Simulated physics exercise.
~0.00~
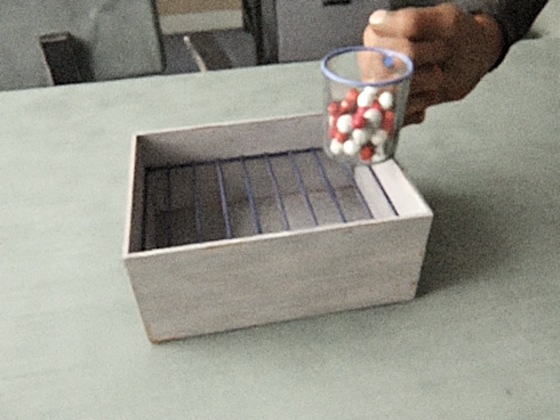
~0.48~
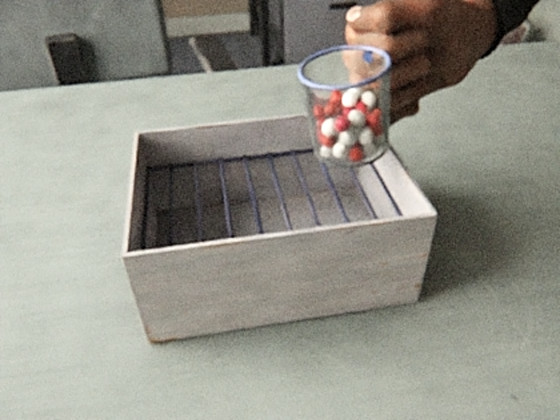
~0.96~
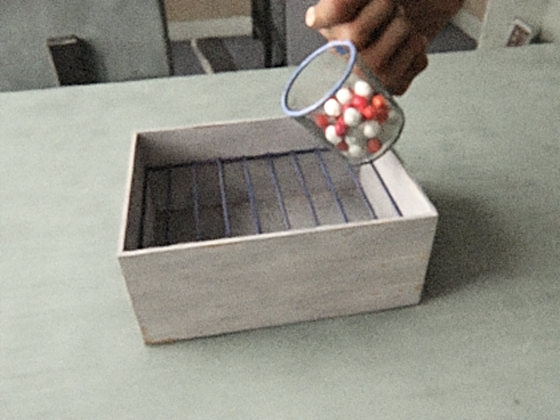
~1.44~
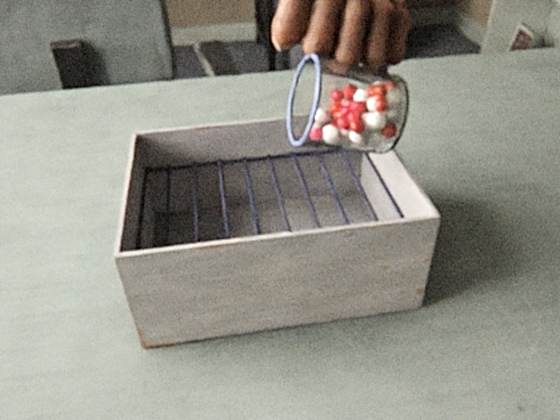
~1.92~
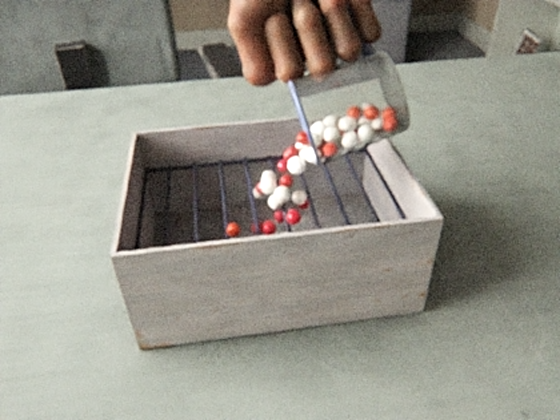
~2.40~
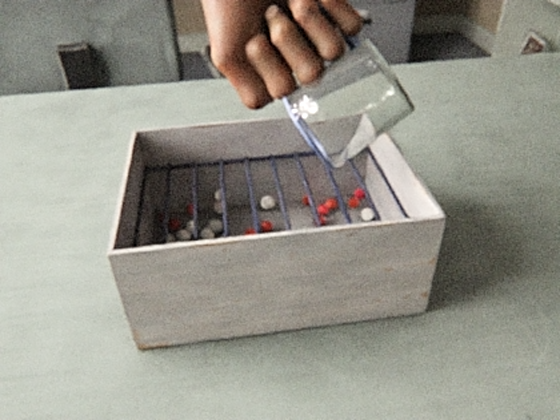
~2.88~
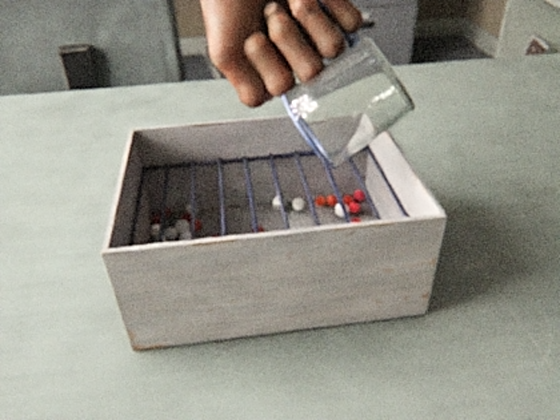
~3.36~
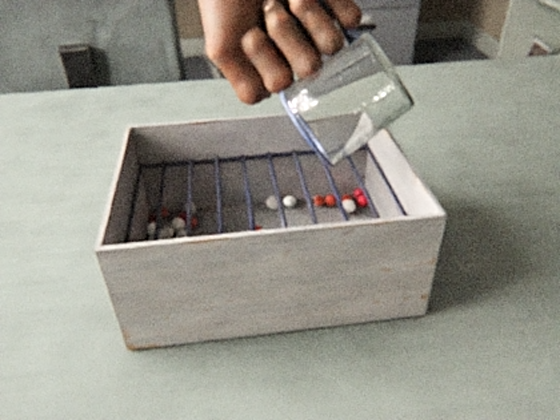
A hand tips red and white balls from a clear cup, and all fall between the wires.
